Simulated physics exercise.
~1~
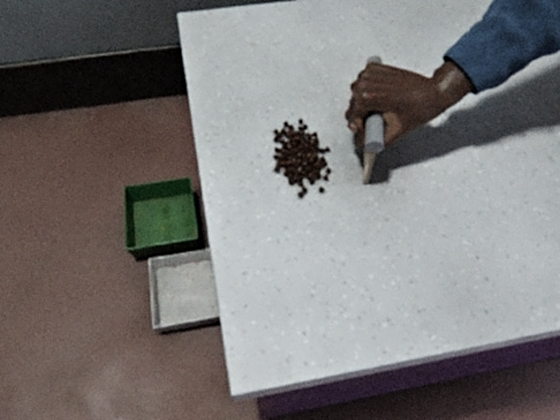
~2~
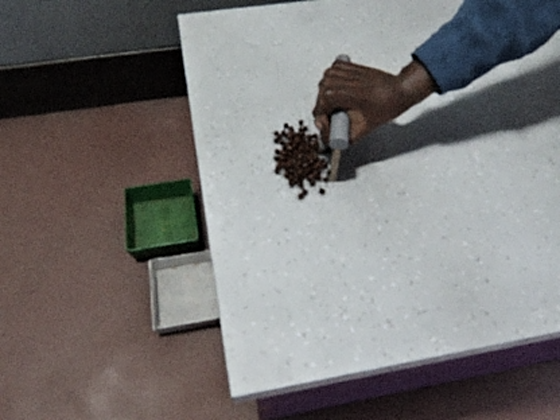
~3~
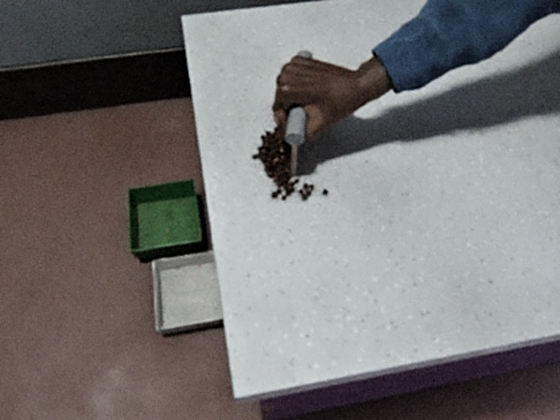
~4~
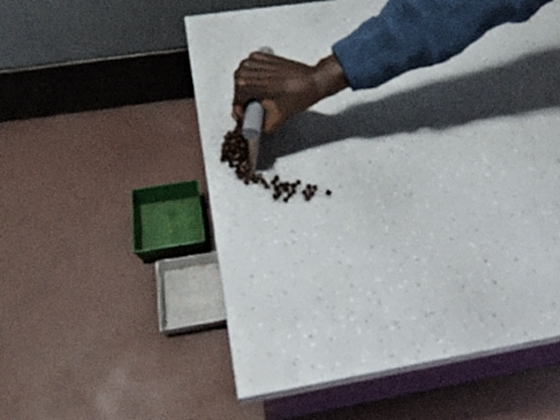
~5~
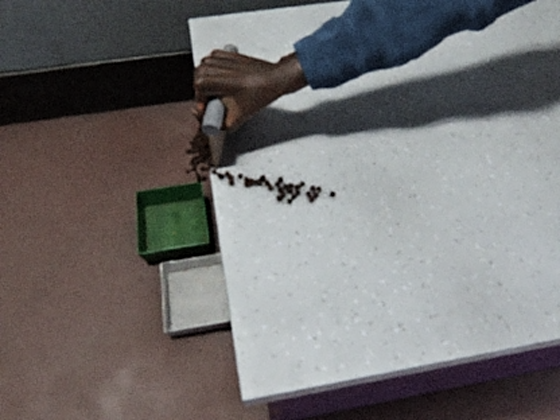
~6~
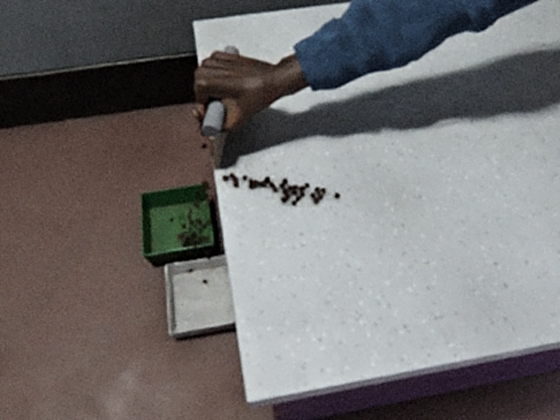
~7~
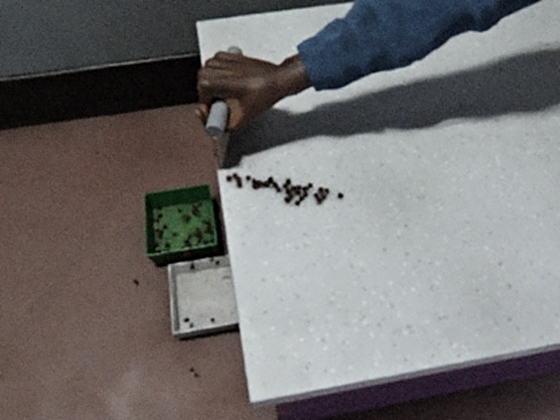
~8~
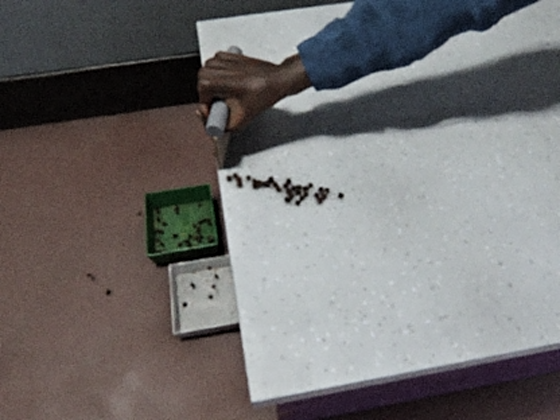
A hand in a blue sleeve pushed a scraper left through a small pile of coffee beans on a white tabletop and stopped at the edge; many dropped into the green tin, a few into the white tin or onto the floor, leaving a trail behind.
